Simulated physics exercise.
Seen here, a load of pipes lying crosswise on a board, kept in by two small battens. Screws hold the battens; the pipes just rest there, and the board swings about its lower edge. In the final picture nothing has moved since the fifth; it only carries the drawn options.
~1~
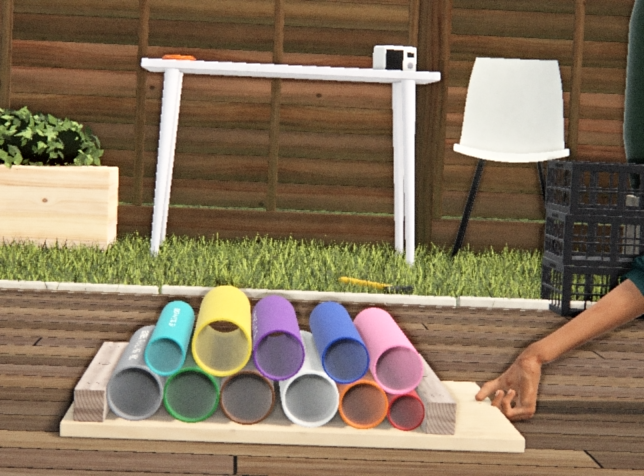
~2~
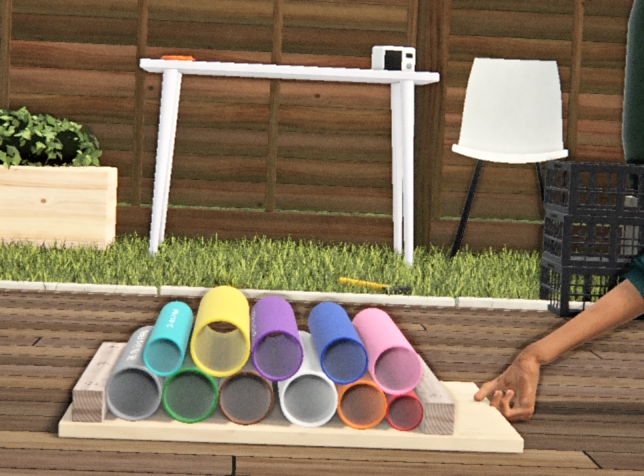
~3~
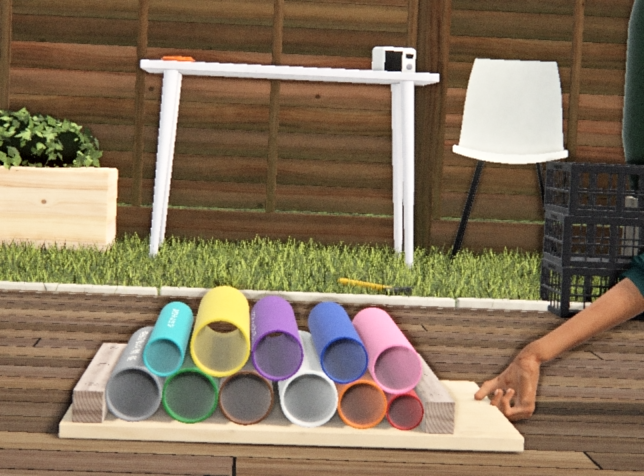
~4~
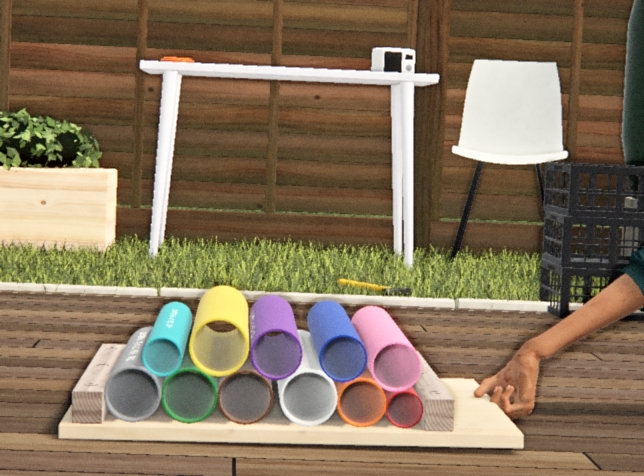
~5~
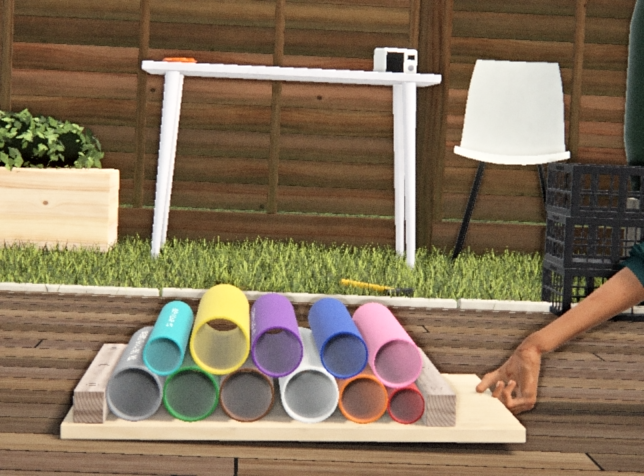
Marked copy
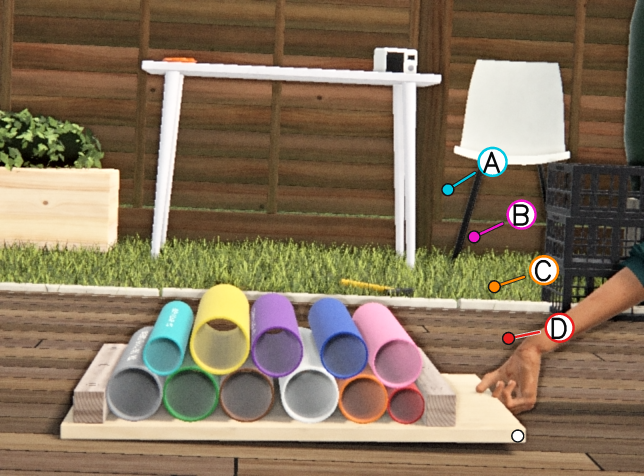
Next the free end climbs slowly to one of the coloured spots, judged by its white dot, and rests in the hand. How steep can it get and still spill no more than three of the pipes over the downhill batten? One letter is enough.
Raise it to A.
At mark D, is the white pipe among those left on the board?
The white pipe: Yes.
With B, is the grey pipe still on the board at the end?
Yes, with B.
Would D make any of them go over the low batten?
At D: No.
On the marked copy, A at (448, 190); B at (474, 237); C at (494, 286); D at (509, 338); the white dot at (518, 436).
Following A. Soon after the start, board at 19°.
Later, board at 34°.
In the end, board at 34°, three over the low batten (turquoise, yellow, purple).
As for the rest, B two over the low batten (turquoise, yellow); C none over the low batten; D none over the low batten.
